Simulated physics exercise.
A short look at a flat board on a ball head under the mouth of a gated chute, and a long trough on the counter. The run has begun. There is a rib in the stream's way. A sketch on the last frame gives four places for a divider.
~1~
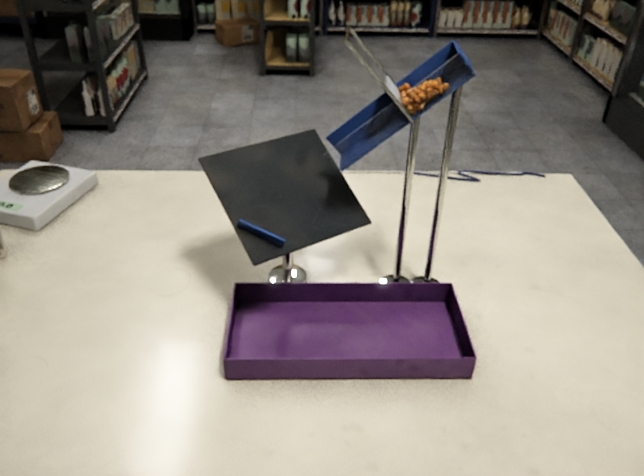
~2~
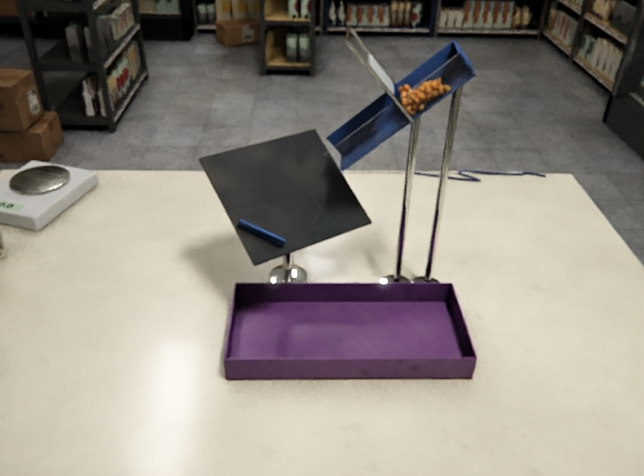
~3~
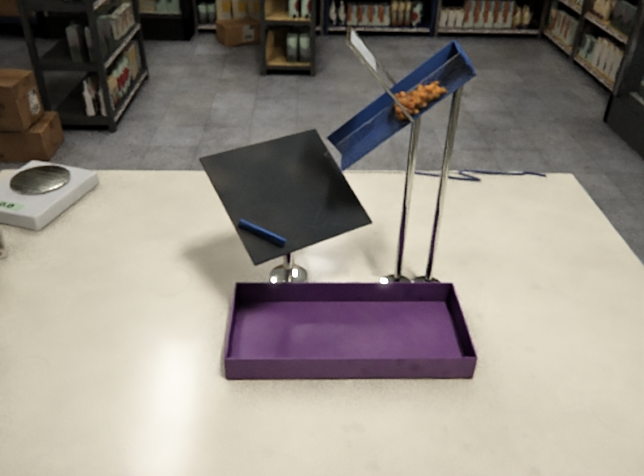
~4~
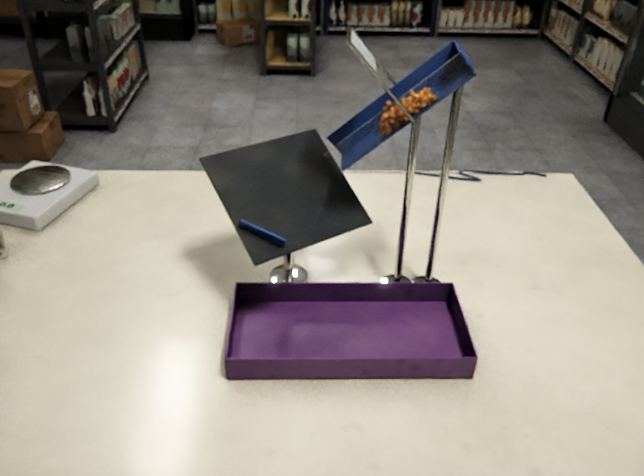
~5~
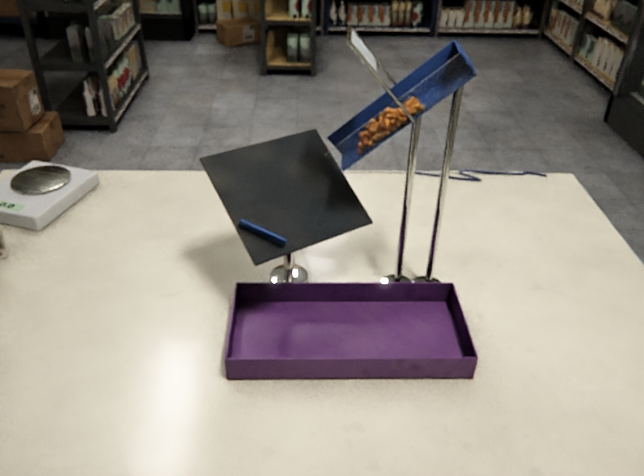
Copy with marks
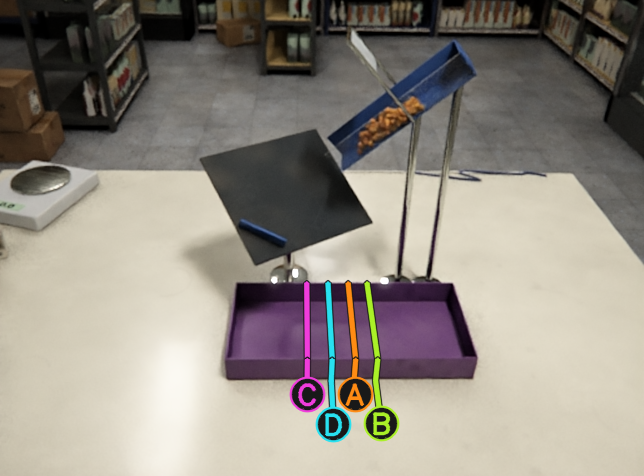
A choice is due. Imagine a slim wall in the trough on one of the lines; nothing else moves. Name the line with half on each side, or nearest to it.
D beats the others.
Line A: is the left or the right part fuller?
The left side.
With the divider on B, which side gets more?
Left.
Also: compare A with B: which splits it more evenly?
It is A.
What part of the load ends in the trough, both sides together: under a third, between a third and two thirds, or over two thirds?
About that: Over two thirds.
On the marked copy, line A crosses the front rim at (355, 358); line B crosses the front rim at (377, 358); line C crosses the front rim at (307, 358); line D crosses the front rim at (332, 358).
For line A, of what is caught, the larger part on the left of the divider, roughly a quarter on the right.
For line B, of what is caught, almost all on the left of the divider, about a tenth on the right.
For line C, of what is caught, about a tenth on the left of the divider, the larger part on the right.
For line D, of what is caught, roughly two thirds on the left of the divider, roughly a third on the right.
